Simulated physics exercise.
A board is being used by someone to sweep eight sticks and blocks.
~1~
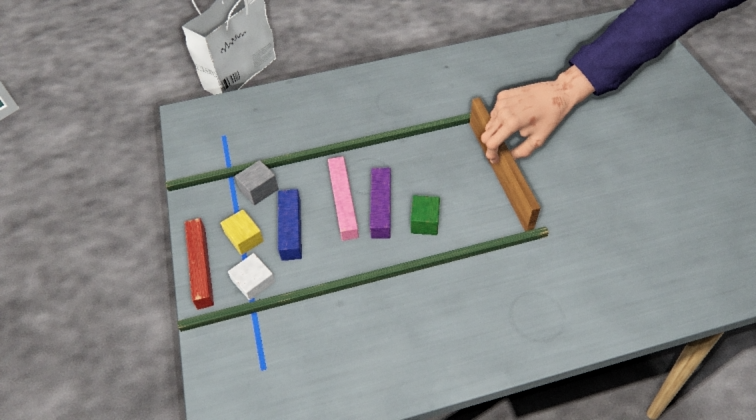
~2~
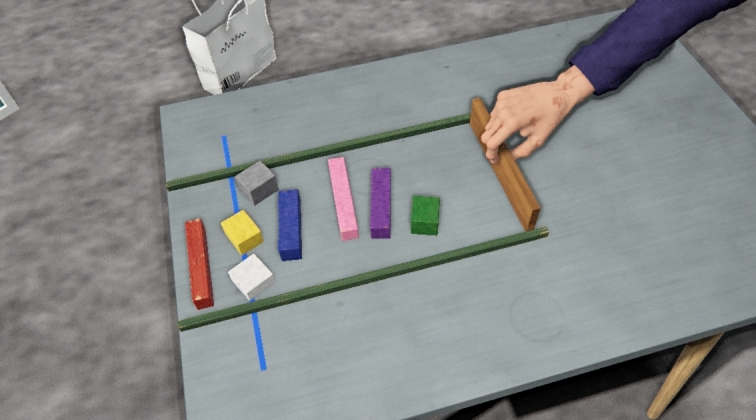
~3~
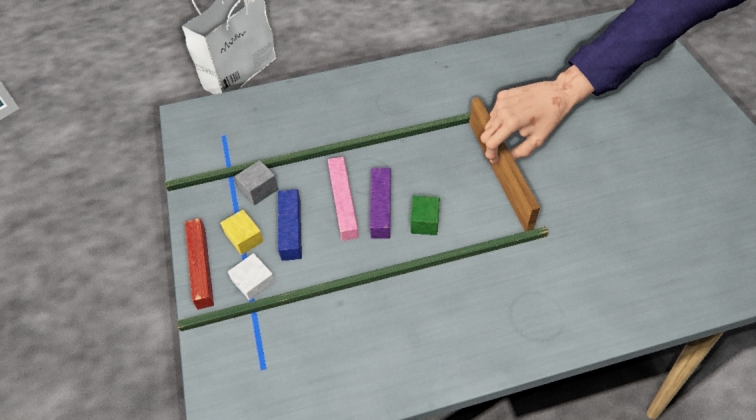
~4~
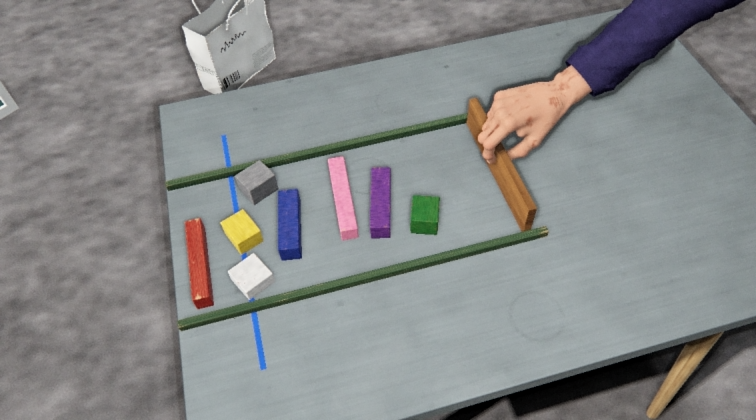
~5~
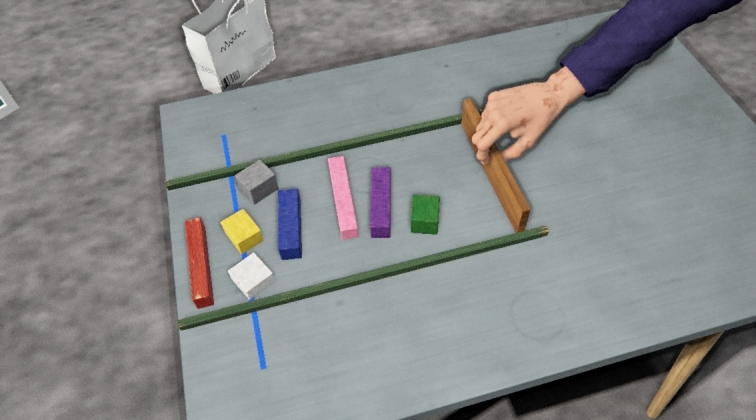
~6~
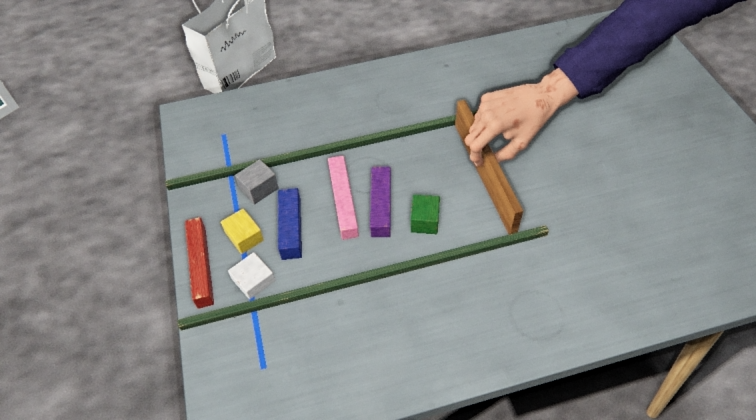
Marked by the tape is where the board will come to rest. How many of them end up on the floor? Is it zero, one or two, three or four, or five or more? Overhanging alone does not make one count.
I would say one or two end up on the floor.
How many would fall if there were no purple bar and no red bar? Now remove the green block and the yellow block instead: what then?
The first try gives 0, the second gives 0.
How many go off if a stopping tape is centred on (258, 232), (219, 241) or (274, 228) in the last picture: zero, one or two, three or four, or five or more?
Taking the three tapes one at a time, the answers are either one or two, then either three or four, then none at all.
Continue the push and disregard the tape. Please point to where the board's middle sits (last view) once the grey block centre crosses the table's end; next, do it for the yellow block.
(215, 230) and (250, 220), more or less.
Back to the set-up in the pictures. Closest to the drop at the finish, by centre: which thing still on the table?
Blue bar.
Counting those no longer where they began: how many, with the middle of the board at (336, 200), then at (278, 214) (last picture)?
That makes 5 at the first spot and 8 at the second.
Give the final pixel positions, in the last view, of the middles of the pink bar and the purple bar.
Pink bar: About (205, 218); purple bar: About (214, 238).
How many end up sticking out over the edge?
The figure is 1.
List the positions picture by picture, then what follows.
Red bar (199, 262); yellow block (242, 232); white block (252, 277); board (502, 162); tape (241, 237), in the first frame.
Yellow block (243, 232); blue bar (290, 224), in the second frame.
White block (252, 277); pink bar (343, 197), in the third frame.
Red bar (199, 262); purple bar (381, 202), in the fourth frame.
Yellow block (242, 231); green block (425, 215), in the fifth frame.
Red bar (199, 261); yellow block (242, 231); white block (252, 276); board (486, 164); tape (241, 236), in the sixth frame.
Soon after, none off yet; red bar at rest near (199, 261); yellow block at rest near (242, 231); white block at rest near (252, 276).
Then, none off yet; red bar at rest near (199, 261); yellow block moved about its own width near (221, 228); white block moving near (250, 279).
At rest, the number that fall off is one or two; fallen, yellow block and red bar.
